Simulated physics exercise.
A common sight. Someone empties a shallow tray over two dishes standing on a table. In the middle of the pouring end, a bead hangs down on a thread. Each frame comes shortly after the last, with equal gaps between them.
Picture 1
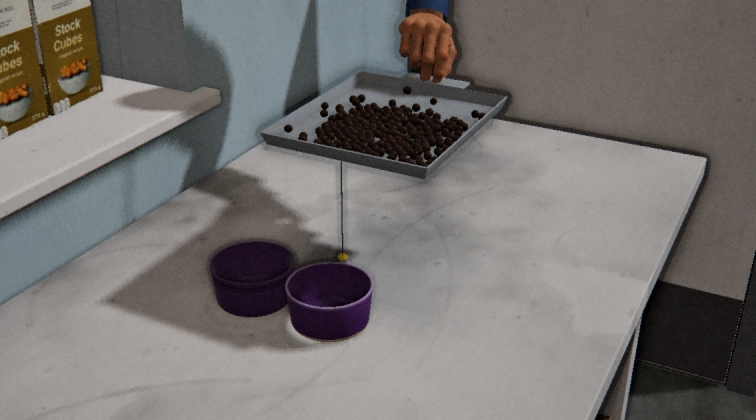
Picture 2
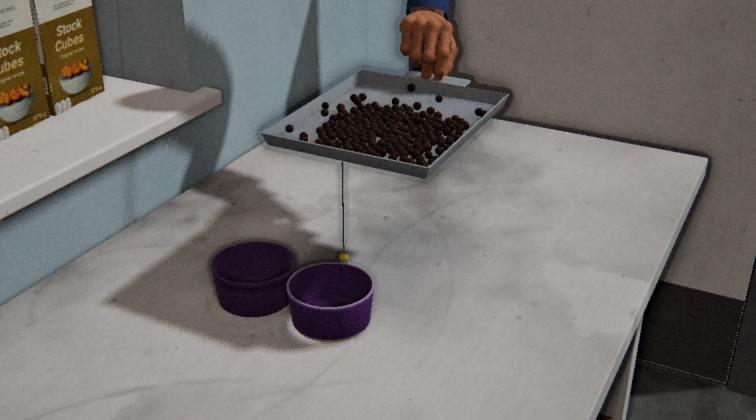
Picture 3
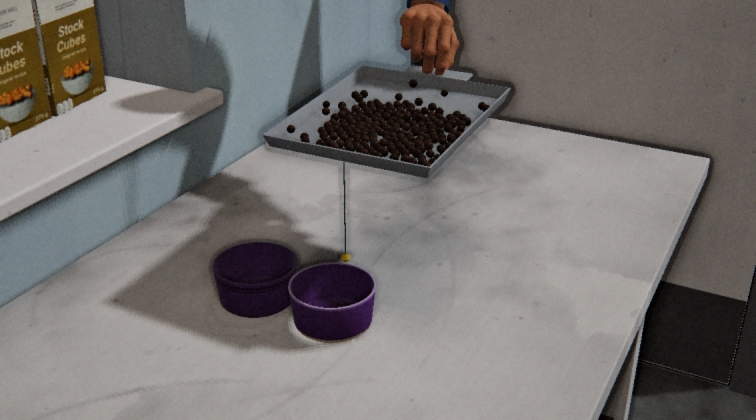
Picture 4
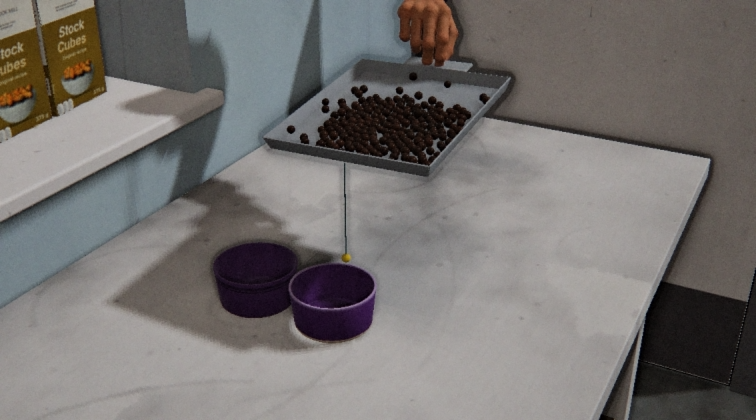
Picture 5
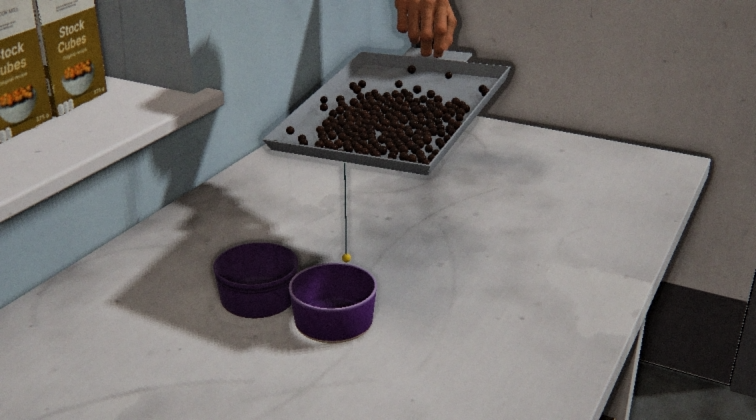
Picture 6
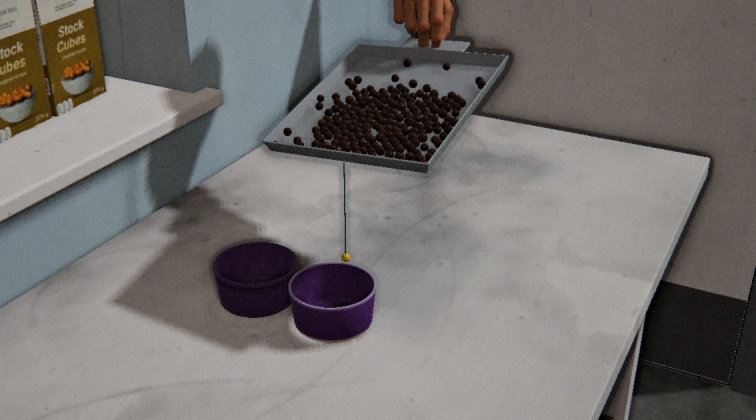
The clip opens on a hand holding a shallow grey tray of dark chocolate balls above two purple dishes on a pale table, a yellow bead hanging beneath. The hand gradually raises the tray's back edge, the pouring edge dips slightly at its left corner, and the balls shift slightly leftward.
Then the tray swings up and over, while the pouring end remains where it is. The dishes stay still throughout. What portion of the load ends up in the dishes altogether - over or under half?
Over.
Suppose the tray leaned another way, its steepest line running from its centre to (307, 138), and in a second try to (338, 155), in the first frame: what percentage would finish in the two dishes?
Shares: 70 %, then 70 %.
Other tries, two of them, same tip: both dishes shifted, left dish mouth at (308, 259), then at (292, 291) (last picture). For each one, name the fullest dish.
The one at left, then the one at left.
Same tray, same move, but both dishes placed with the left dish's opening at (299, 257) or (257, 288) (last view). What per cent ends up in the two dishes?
You'd get 40 in a hundred the first time and 30 in a hundred the second.
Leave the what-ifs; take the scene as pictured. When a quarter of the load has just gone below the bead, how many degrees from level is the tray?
It sits at roughly 65°.
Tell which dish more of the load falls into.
That is the left dish.
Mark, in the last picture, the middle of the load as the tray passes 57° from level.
I'd put it at about (314, 151).
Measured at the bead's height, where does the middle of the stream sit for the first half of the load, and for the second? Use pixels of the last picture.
The opening part goes through (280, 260); what follows goes through (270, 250).
Soon after the last picture, tray tipped steeply; about two thirds on the tray; a small part in the right dish; a small part in the left dish; about a quarter in the air.
A little later, tray tipped right over; about a quarter in the right dish; about two thirds in the left dish; a small part outside both; a stray few in the air.
Later still, tray tipped past a quarter turn; about a quarter in the right dish; about two thirds in the left dish; a small part outside both.
At rest, tray tipped past a quarter turn; about a quarter in the right dish; about two thirds in the left dish; a small part outside both.
